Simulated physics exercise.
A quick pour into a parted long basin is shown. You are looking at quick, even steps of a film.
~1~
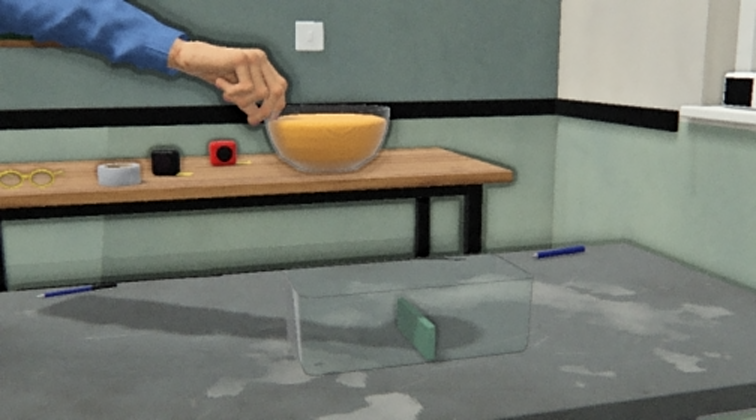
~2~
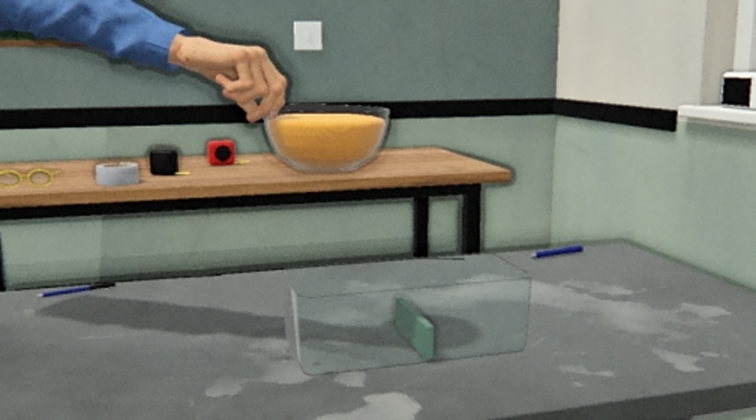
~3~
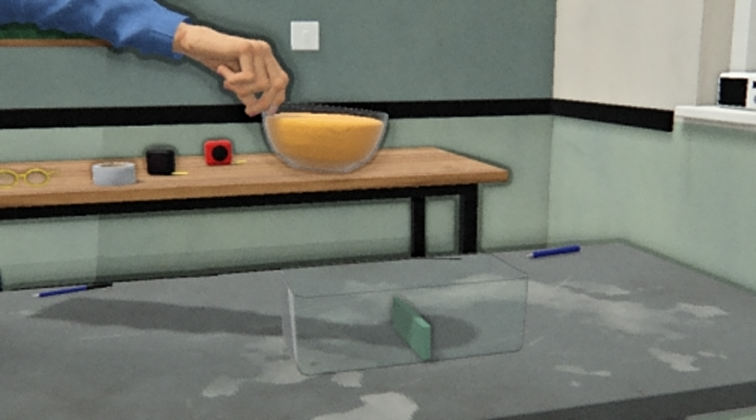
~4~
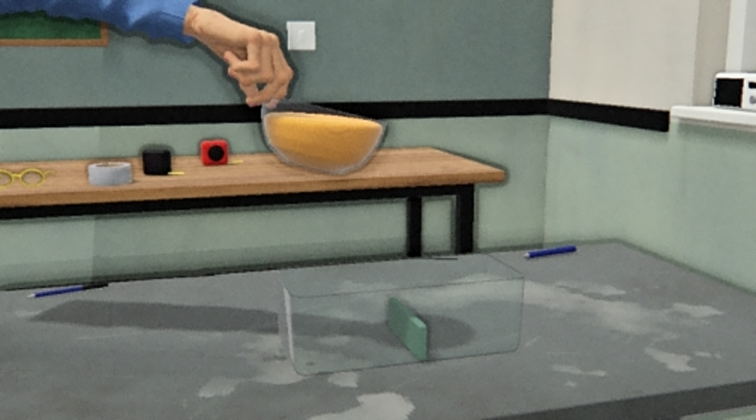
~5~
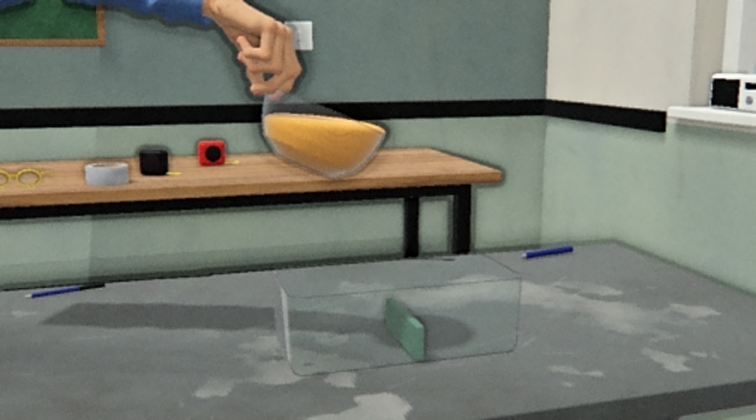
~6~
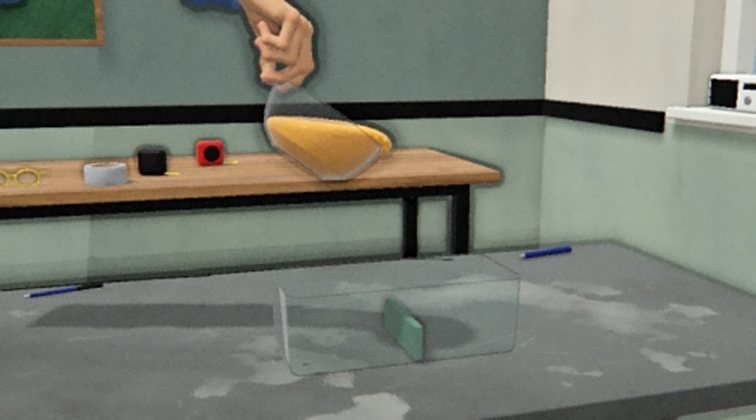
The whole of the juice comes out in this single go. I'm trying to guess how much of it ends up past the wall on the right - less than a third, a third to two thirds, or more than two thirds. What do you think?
After it calms, what's right of the wall is a middling share, one third to two thirds.
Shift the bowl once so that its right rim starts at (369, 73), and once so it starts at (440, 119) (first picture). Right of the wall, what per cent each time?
Roughly 45 % the first time and roughly 70 % the second.
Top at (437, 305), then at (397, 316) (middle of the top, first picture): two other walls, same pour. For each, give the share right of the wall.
In turn some 30 and 70 in a hundred.
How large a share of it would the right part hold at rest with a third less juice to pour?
About 50 in a hundred.
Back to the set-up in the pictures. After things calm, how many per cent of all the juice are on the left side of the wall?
About 40 per cent.
A moment on, the bowl is tipped right over and 10 per cent is still to pour, 1 is left of the wall and 34 right of it.
Next, the bowl is tipped right over and 0 per cent is still to pour, 31 is left of the wall and 48 right of it.
Then the bowl is tipped right over and 0 per cent is still to pour, 37 is left of the wall and 54 right of it.
Later the bowl is tipped right over and 0 per cent is still to pour, 40 is left of the wall and 54 right of it.
Finally, 40 per cent lies left of the wall, 53 right of it and 7 outside.
